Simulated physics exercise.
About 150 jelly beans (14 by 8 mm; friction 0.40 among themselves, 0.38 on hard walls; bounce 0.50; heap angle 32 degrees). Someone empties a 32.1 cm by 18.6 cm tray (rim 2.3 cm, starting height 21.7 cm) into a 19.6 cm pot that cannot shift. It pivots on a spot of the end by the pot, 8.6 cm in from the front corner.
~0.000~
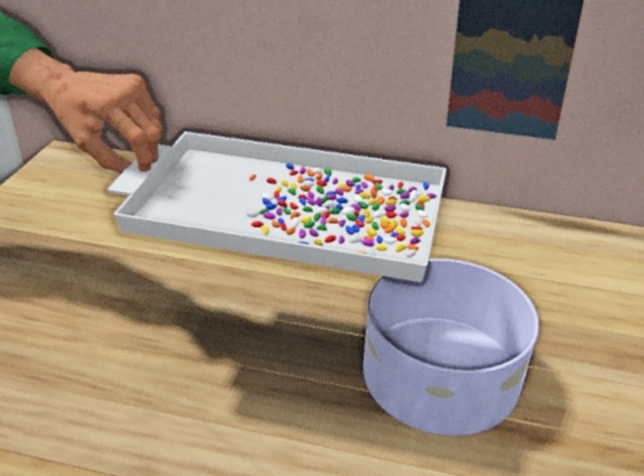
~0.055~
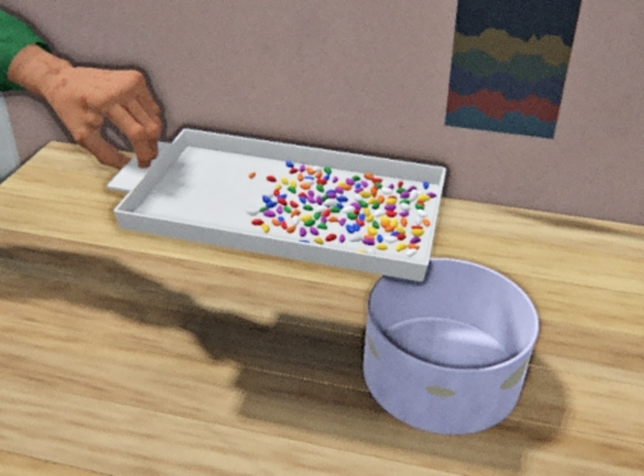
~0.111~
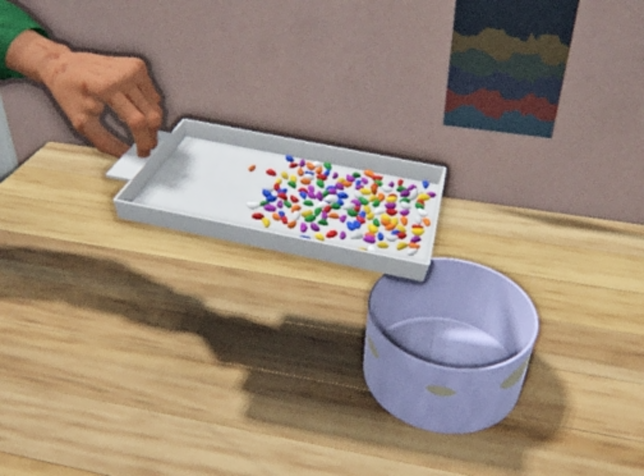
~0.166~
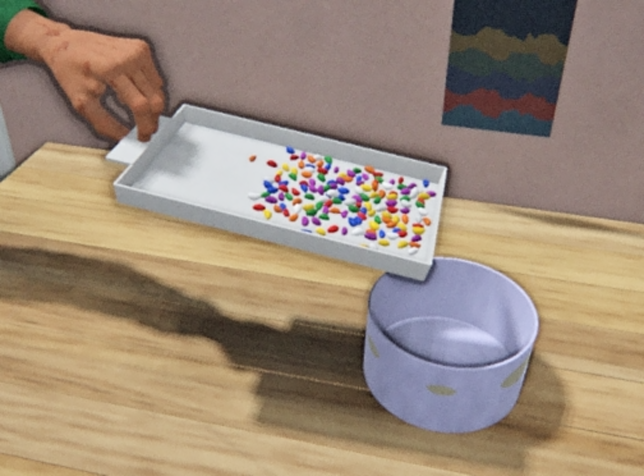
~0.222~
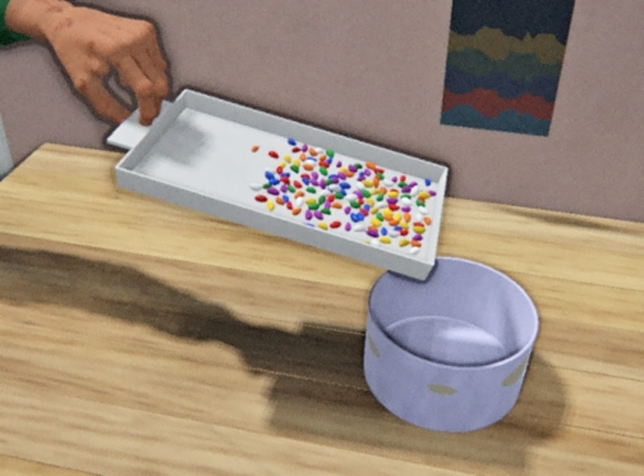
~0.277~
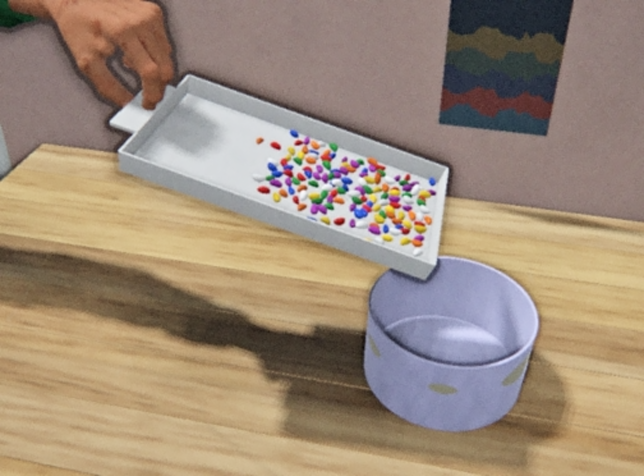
The clip opens on a hand holding a nearly level white tray of colorful jelly beans beside a pale purple pot on a wooden table. The hand raises the tray's left end, gradually slanting it down toward the pot, while the beans stay clustered in its right half.
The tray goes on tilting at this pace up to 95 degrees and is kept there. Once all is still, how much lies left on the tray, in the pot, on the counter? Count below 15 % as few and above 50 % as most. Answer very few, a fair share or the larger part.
Tray: Very few, pot: The larger part, counter: Very few.
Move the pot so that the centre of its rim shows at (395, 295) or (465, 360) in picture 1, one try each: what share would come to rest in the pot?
Some 25 and 60 per cent.
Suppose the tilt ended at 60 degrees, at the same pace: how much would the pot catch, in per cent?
Then about 0 per cent.
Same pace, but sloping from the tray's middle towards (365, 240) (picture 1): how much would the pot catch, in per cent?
About 65 per cent.
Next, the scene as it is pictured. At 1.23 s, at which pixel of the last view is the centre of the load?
Around (434, 191).
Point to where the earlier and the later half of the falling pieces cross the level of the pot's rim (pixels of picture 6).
At about (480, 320), then at (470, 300).
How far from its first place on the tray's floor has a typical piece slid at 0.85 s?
Some 5 cm.
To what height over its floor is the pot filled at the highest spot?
About 1.5 cm.
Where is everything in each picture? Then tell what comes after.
The first picture shows tray tilt 0 degrees, front corners at (118, 213) and (424, 263); middle of the pieces at (339, 207); pot at (452, 310).
The second picture shows tray tilt 1 degrees, front corners at (118, 210) and (425, 262); middle of the pieces at (339, 206).
The third picture shows tray tilt 3 degrees, front corners at (118, 199) and (426, 262), lowest corner right front; middle of the pieces at (339, 202).
The fourth picture shows tray tilt 7 degrees, front corners at (118, 183) and (428, 262), lowest corner right front; middle of the pieces at (340, 197).
The fifth picture shows tray tilt 11 degrees, front corners at (120, 167) and (431, 262), lowest corner right front; middle of the pieces at (342, 192).
The sixth picture shows tray tilt 14 degrees, front corners at (123, 151) and (433, 262), lowest corner right front; middle of the pieces at (344, 187); pot at (452, 307). The tray's pace is about 65 degrees a second.
After 0.85 s, tilt 53 degrees; the tray holds 100 %, the pot 0 %.
Then, at 1.23 s, tilt 78 degrees; the tray holds 95 %, the pot 0 %.
After 1.70 s, tilt 95 degrees; the tray holds 25 %, the pot 55 %.
By 3.1 s all is still; tray 5 %, pot 90 %, counter 5 %.
